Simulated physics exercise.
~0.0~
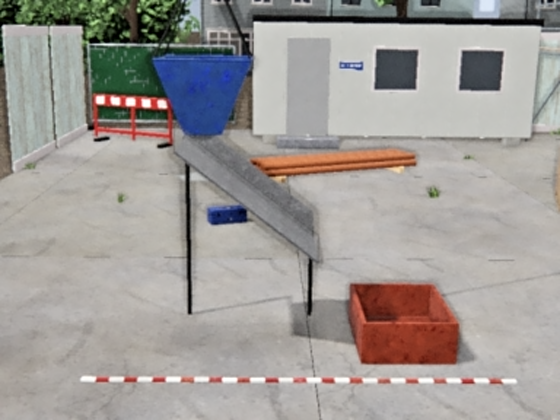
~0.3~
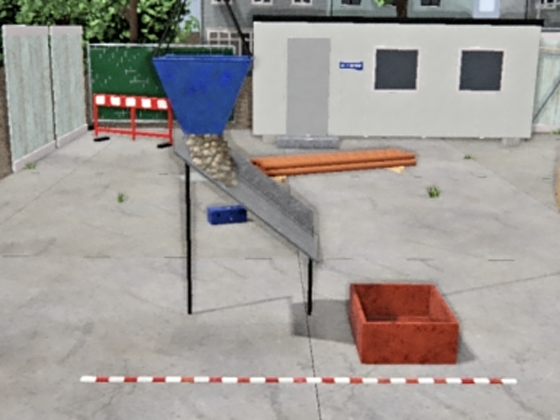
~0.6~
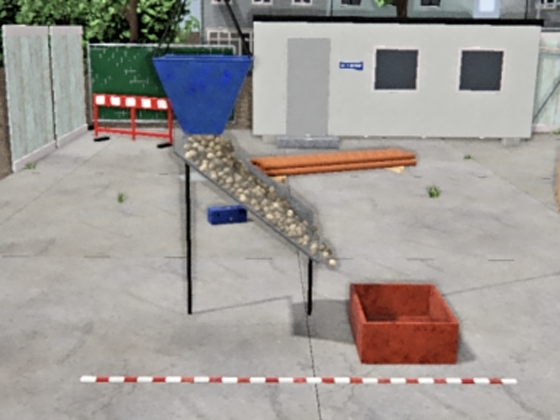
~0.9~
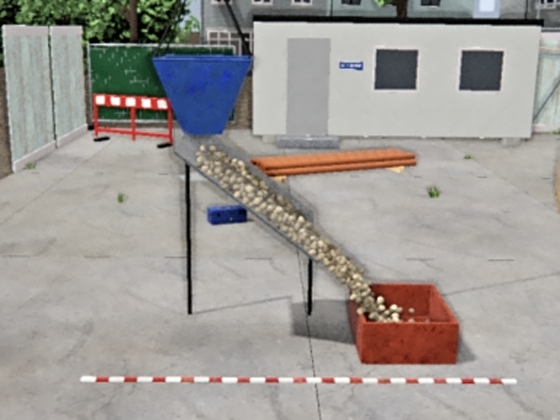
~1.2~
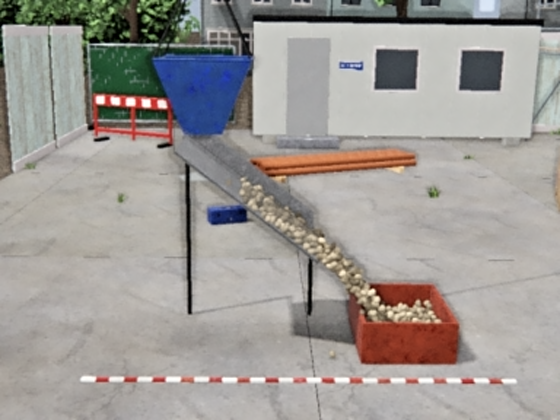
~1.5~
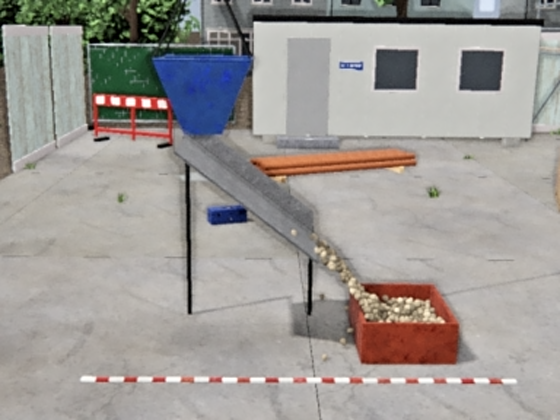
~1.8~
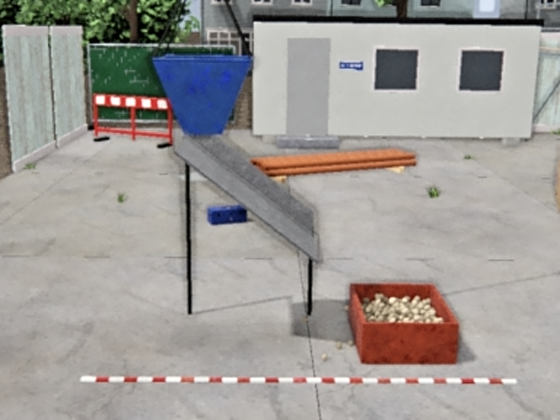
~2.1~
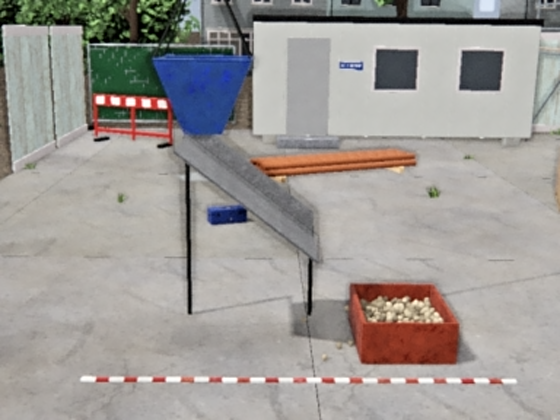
A blue skip hangs at the upper left of a concrete yard, seen from a fixed, slightly raised view, with a pale cabin, orange pipes and a red and white barrier behind. Below it, a grey steel slide on thin black legs slopes down to the right towards an open red bin, and a striped staff lies in front. The slide is empty at first, then pale stones drop from the bottom of the skip and run down it. They pour off the lower end into the bin as the upper slope clears. Finally, the slide is bare and nearly all the stones lie heaped in the bin.
